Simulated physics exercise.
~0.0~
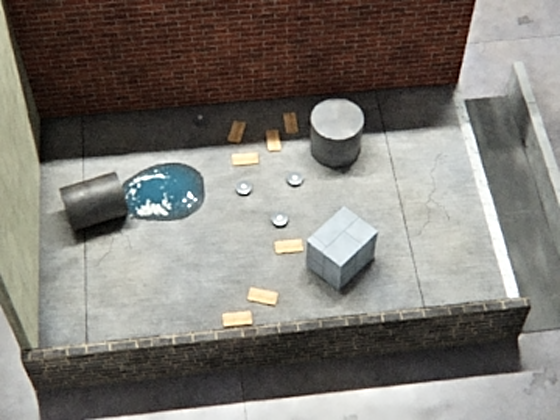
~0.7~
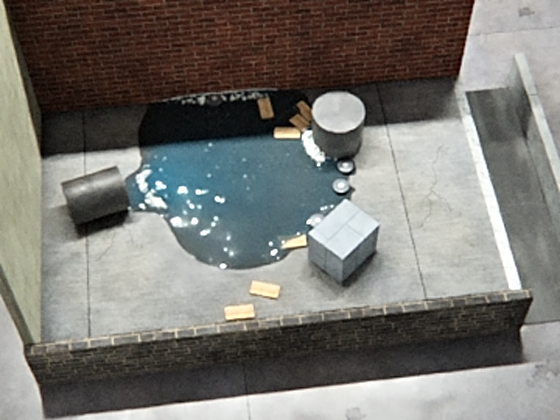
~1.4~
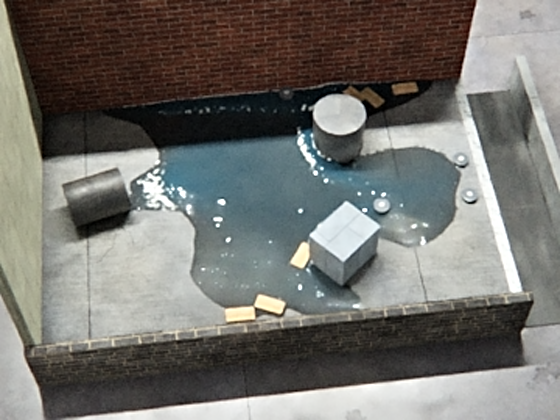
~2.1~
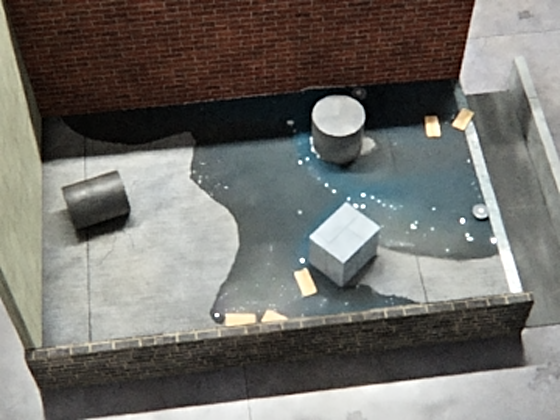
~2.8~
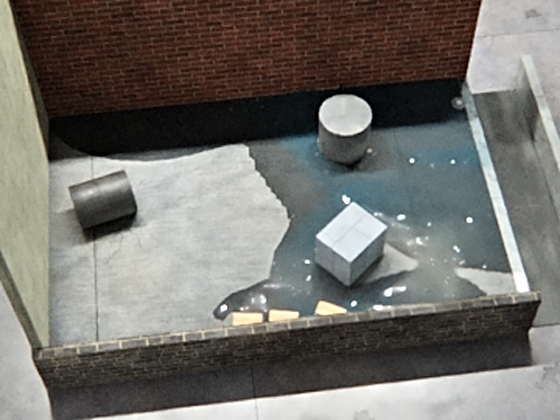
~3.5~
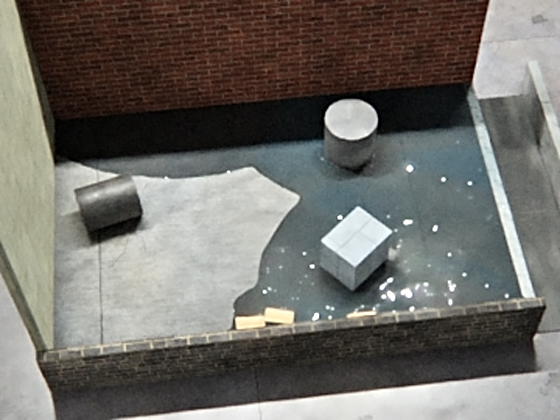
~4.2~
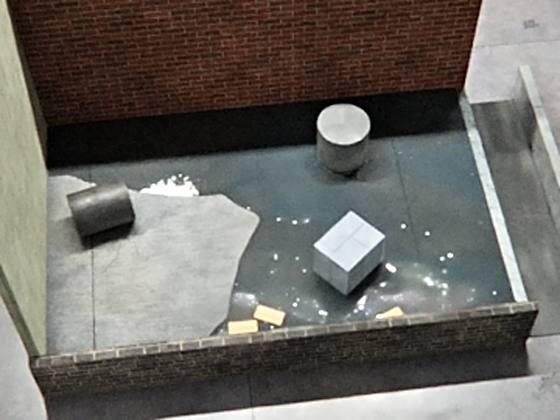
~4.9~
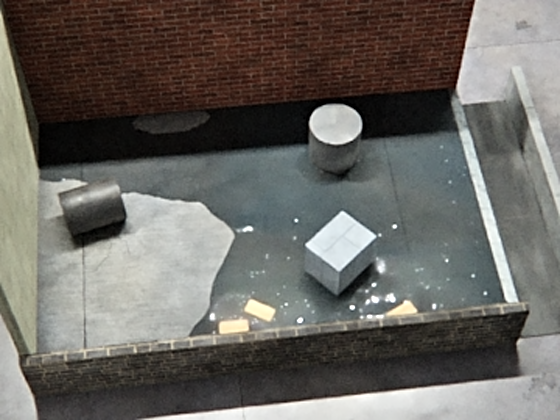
The clip shows water spreading from beside a tipped cylinder across a walled concrete floor, carrying small boards and round lids rightward past a standing cylinder and a gray block, until most of the floor is wet and a few boards remain near the low front wall.
